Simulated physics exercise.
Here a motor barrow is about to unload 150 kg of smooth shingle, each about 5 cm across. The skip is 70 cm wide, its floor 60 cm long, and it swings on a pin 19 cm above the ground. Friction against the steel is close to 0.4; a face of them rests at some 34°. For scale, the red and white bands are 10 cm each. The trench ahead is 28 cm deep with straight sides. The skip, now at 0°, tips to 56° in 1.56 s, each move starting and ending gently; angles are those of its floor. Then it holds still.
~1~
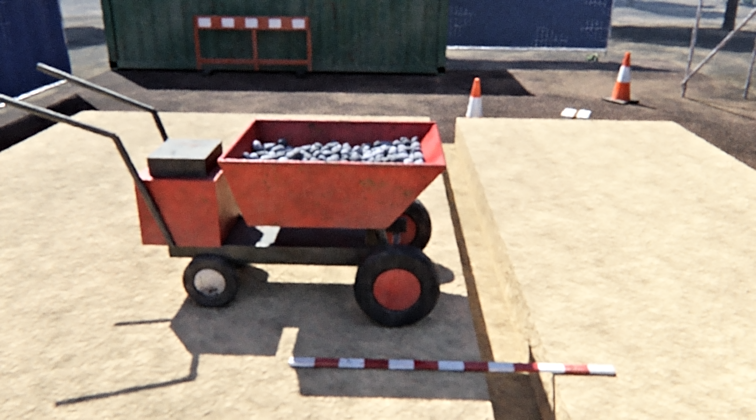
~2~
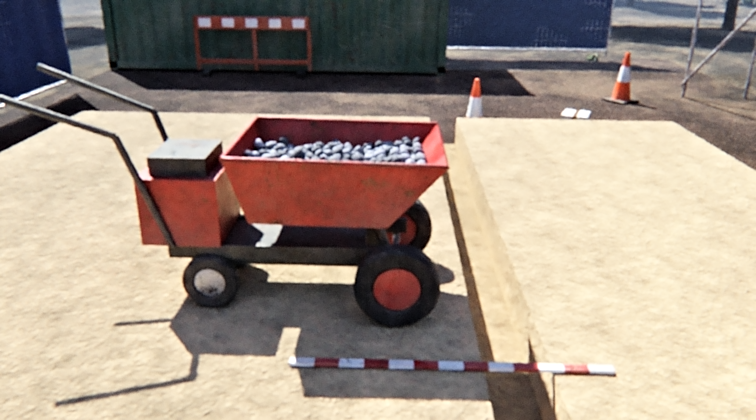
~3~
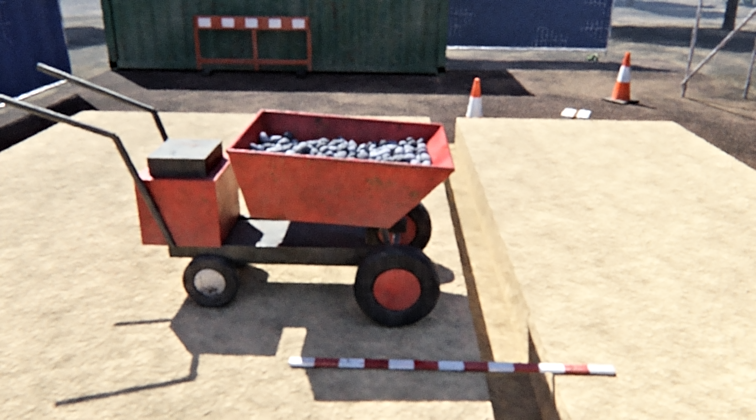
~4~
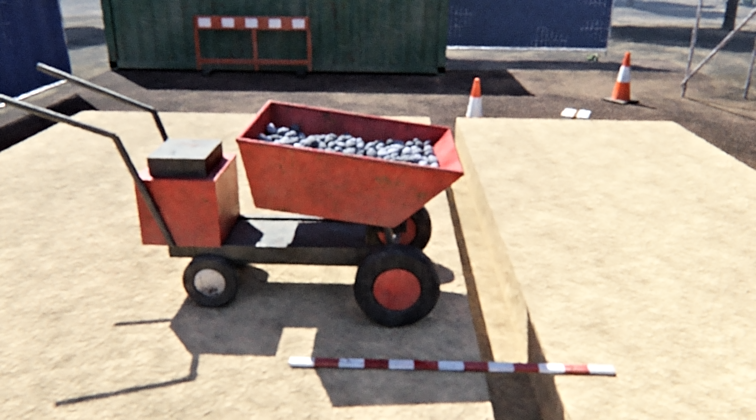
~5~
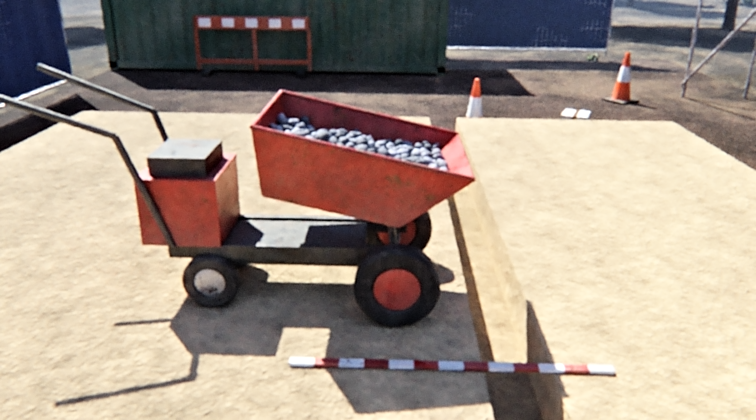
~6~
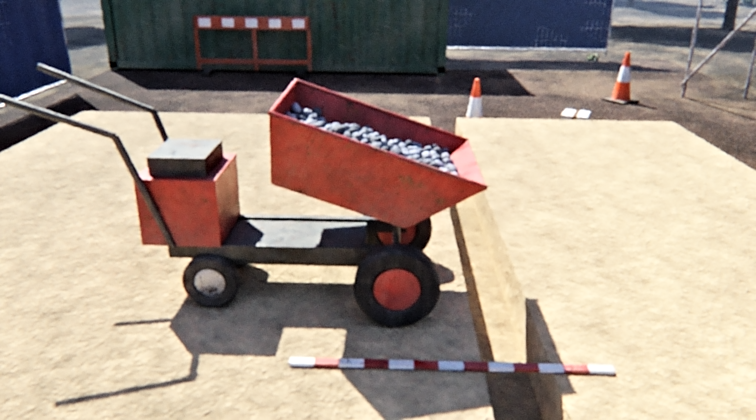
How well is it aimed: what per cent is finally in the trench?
Some 20 per cent of it.
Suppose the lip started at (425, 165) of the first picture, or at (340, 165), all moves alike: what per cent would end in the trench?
About 35 and 50 per cent.
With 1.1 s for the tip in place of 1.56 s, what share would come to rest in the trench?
Then about 20 per cent.
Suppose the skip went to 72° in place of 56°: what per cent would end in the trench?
In that case some 20 per cent.
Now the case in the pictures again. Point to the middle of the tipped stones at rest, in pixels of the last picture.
Their middle is at about (557, 289).
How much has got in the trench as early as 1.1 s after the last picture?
Some 0 per cent.
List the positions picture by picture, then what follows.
The skip is at 0°, its lip at (446, 167); the top of the load is at (337, 152), in the first picture.
The skip is at 1°, its lip at (449, 167); the top of the load is at (324, 151), in the second picture.
The skip is at 4°, its lip at (455, 170); the top of the load is at (309, 146), in the third picture.
The skip is at 8°, its lip at (464, 174); the top of the load is at (289, 137), in the fourth picture.
The skip is at 13°, its lip at (475, 180); the top of the load is at (286, 127), in the fifth picture.
Lip at (487, 188), floor tilted 18°, highest stones at (297, 117), in the sixth picture.
Then, 0.6 s after the last picture the floor is at 47°, 100 % in the skip; the foremost stones are at (505, 215).
Then, 1.1 s after the last picture the floor is at 56°, 83 % in the skip, 2 % in the trench, 16 % past the trench; the foremost stones are at (583, 297).
Then, 1.4 s after the last picture the floor is at 56°, 57 % in the skip, 1 % in the trench, 41 % past the trench; the foremost stones are at (675, 307).
Then, 3.4 s after the last picture the floor is at 56°, 27 % in the skip, 20 % in the trench, 53 % past the trench; the foremost stones are at (741, 306).
